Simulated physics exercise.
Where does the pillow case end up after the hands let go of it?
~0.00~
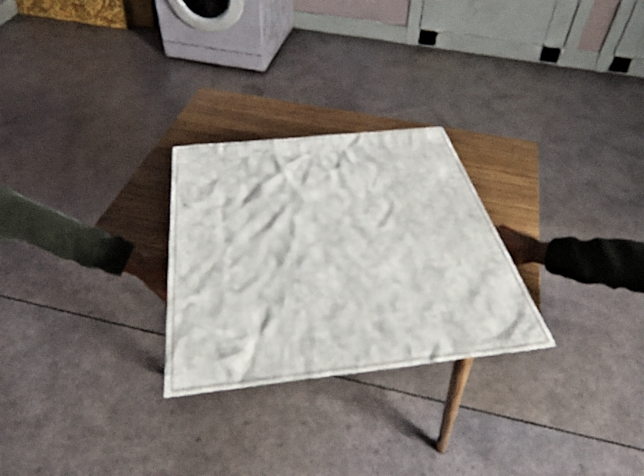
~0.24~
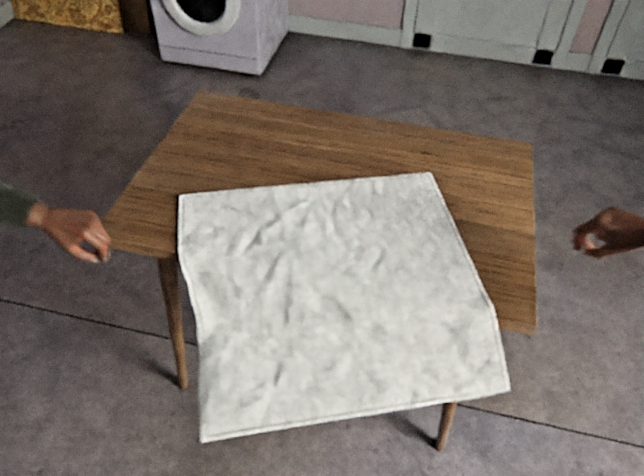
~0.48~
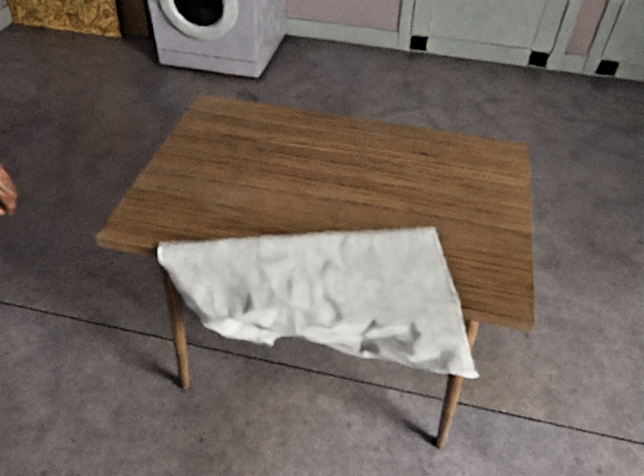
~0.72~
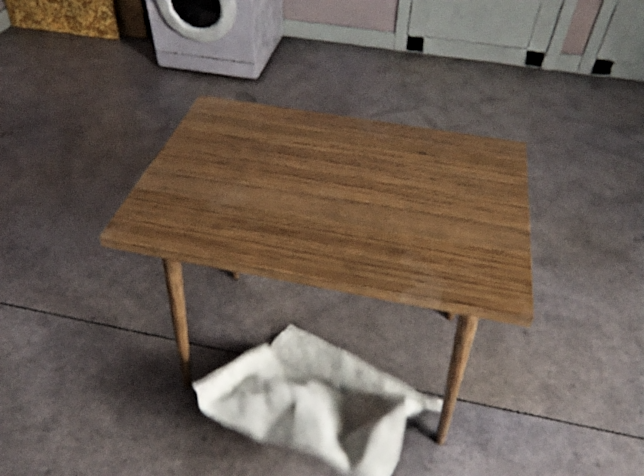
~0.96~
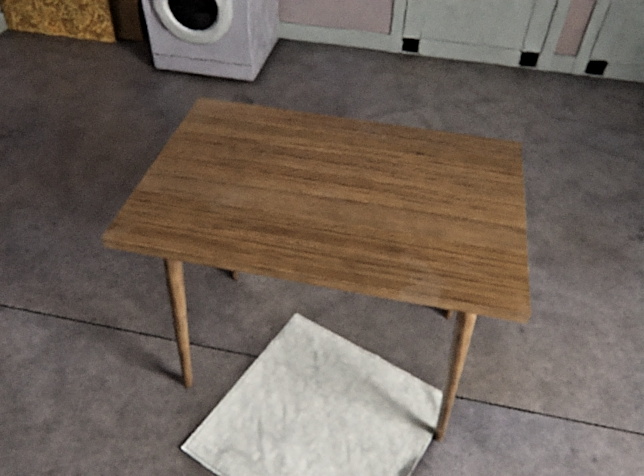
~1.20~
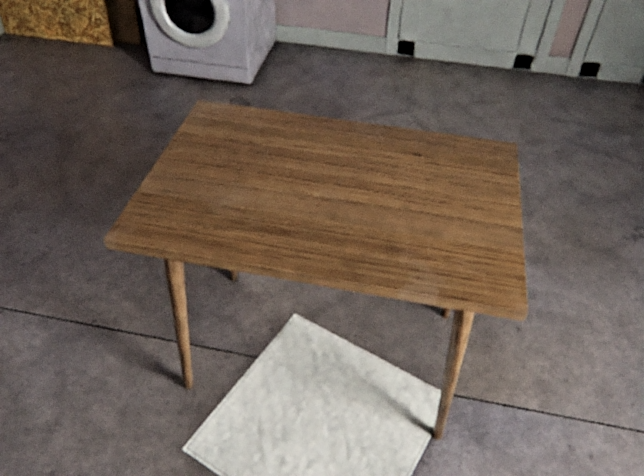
It slips over the front edge of the table and ends up lying flat on the floor by the front legs.
A white pillow case, let go by two hands over the front edge of a wooden table, settled partly on top, then slid forward off the edge and dropped to the floor, where it ended up lying flat near the front legs.
